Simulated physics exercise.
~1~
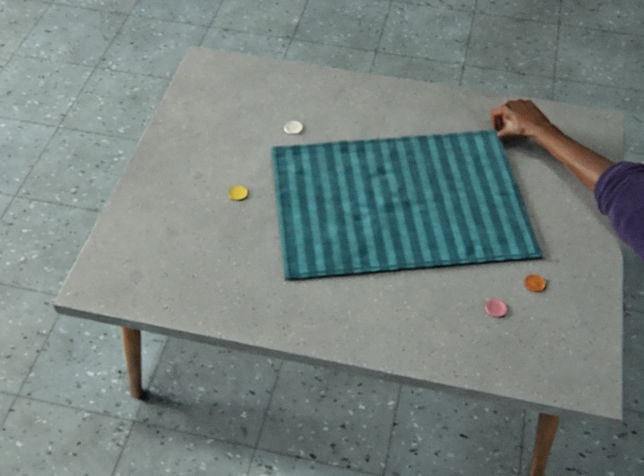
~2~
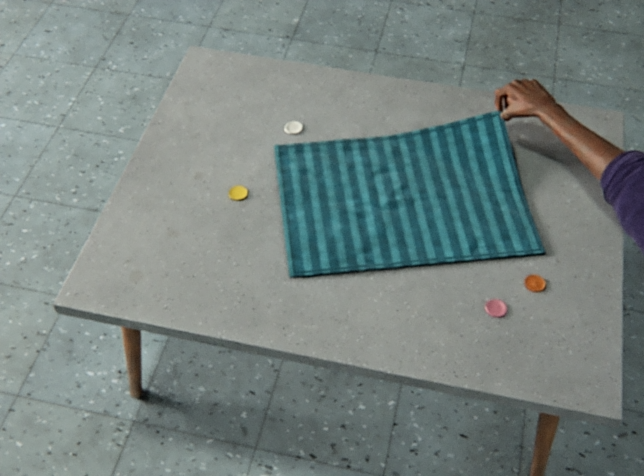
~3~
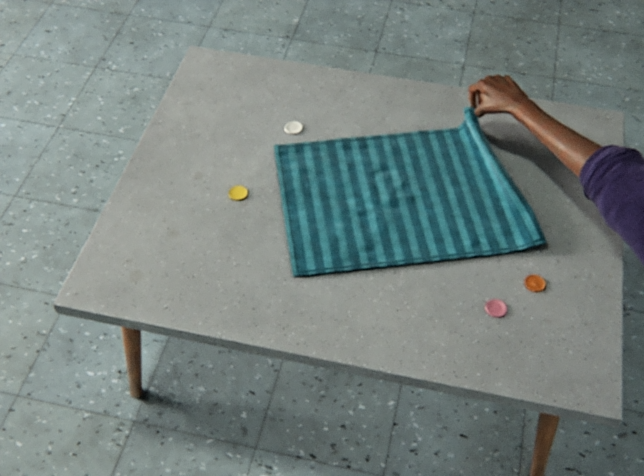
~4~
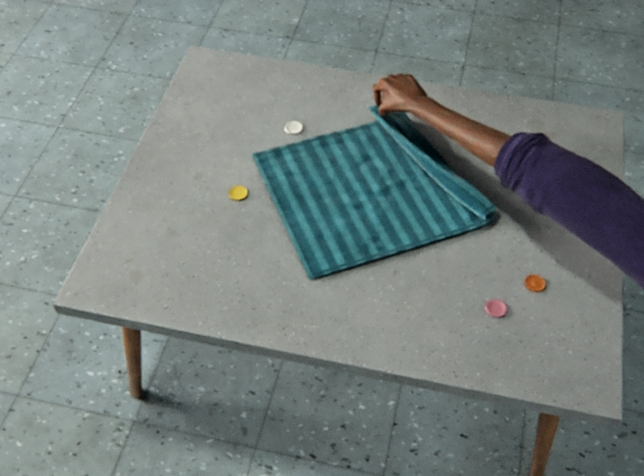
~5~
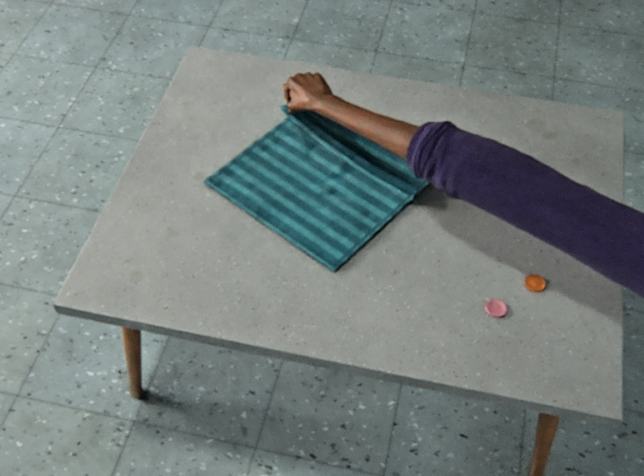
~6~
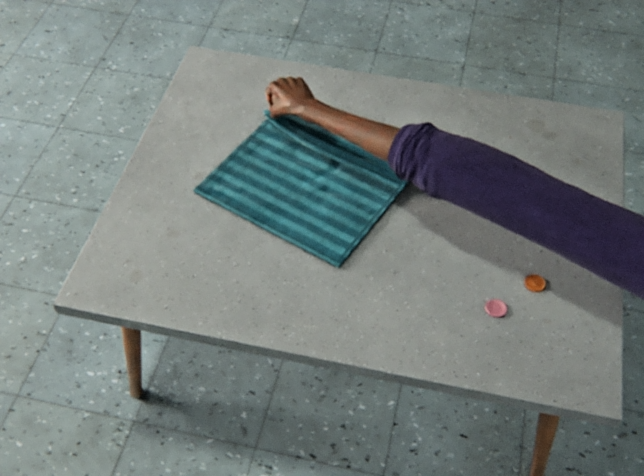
On a pale grey table standing on a speckled tile floor, a teal striped cloth lies flat among four small discs, white and yellow to its left, orange and pink near its lower right corner. A hand in a purple sleeve pinches the far right corner and lifts it slightly. The hand draws the corner leftward, folding that side over, and then the whole cloth turns and slides left. It passes over the white and yellow discs, hiding both. The cloth ends partly folded at the table's left, the hand still at its corner, with the orange and pink discs uncovered and unmoved.
